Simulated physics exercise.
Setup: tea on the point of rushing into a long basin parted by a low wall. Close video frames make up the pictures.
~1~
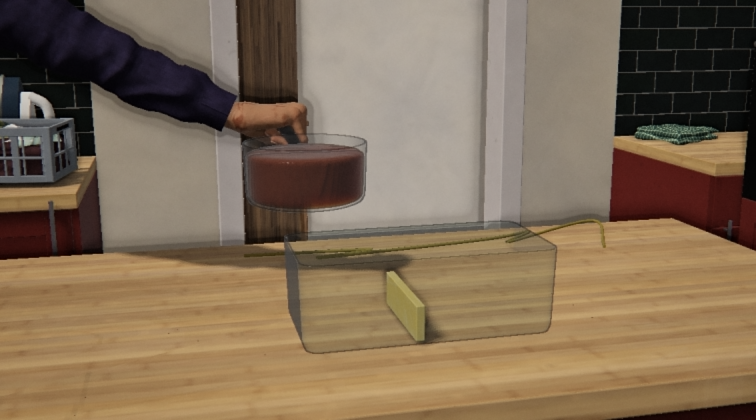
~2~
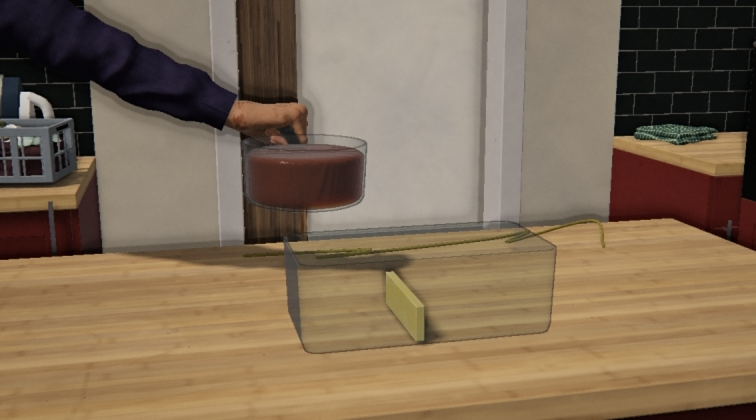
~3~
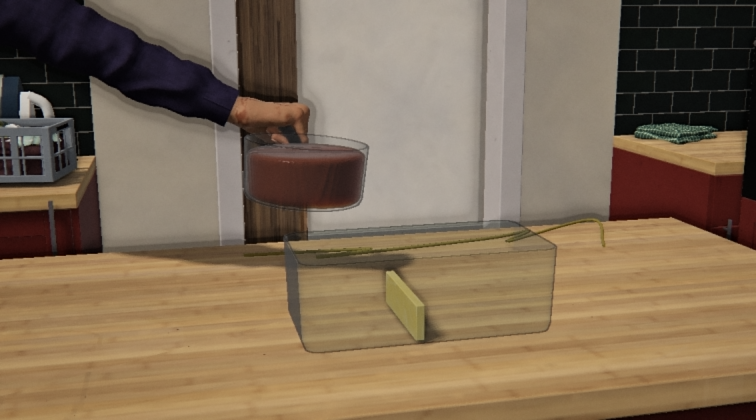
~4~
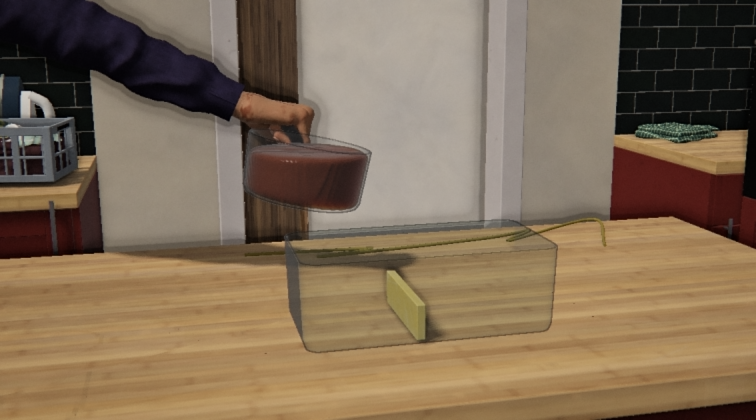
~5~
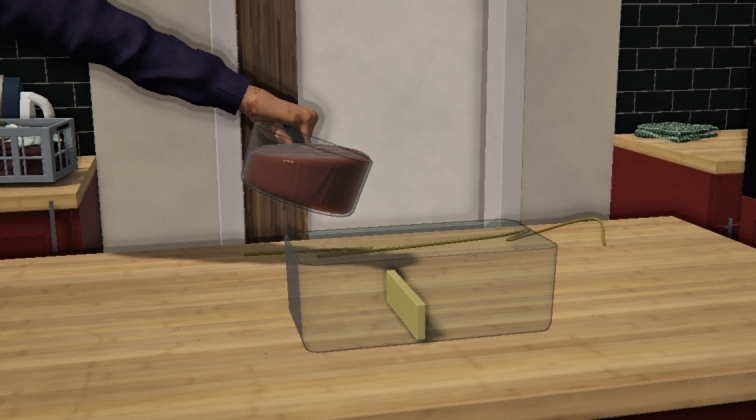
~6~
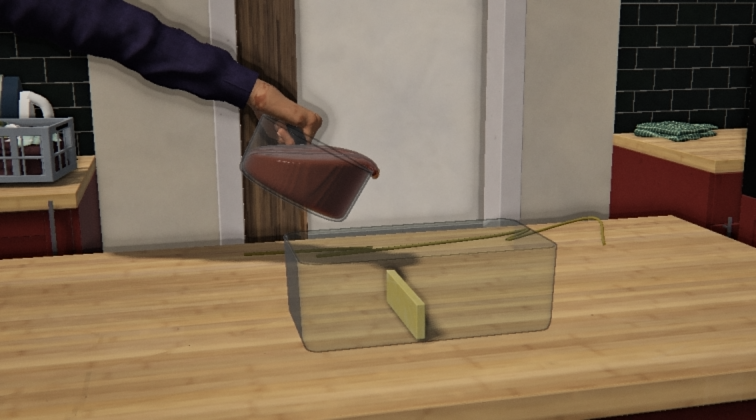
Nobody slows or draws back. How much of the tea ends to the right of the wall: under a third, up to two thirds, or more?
The quantity right of the wall will come in at one third to two thirds.
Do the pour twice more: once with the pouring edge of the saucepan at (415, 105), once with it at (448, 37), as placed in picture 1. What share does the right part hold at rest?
The first gives 90 %, the second 75 %.
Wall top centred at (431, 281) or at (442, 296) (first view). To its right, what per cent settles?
5 per cent, then 20 per cent, roughly.
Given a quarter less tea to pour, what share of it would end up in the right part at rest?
It works out near 30 percent.
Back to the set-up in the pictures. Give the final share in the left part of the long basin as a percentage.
Some 50 per cent.
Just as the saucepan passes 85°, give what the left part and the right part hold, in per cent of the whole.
Left side around 10 per cent; right side around 30 per cent.
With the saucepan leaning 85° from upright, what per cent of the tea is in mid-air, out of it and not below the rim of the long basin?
30 per cent.
A moment on, the saucepan is tipped on its side and 32 per cent is still to pour, 12 is left of the wall and 29 right of it.
Next, the saucepan is tipped right over and 7 per cent is still to pour, 43 is left of the wall and 46 right of it.
Then the saucepan is tipped right over and 1 per cent is still to pour, 50 is left of the wall and 47 right of it.
Later the saucepan is tipped right over and 0 per cent is still to pour, 52 is left of the wall and 47 right of it.
Finally, 52 per cent lies left of the wall, 47 right of it and 1 outside.
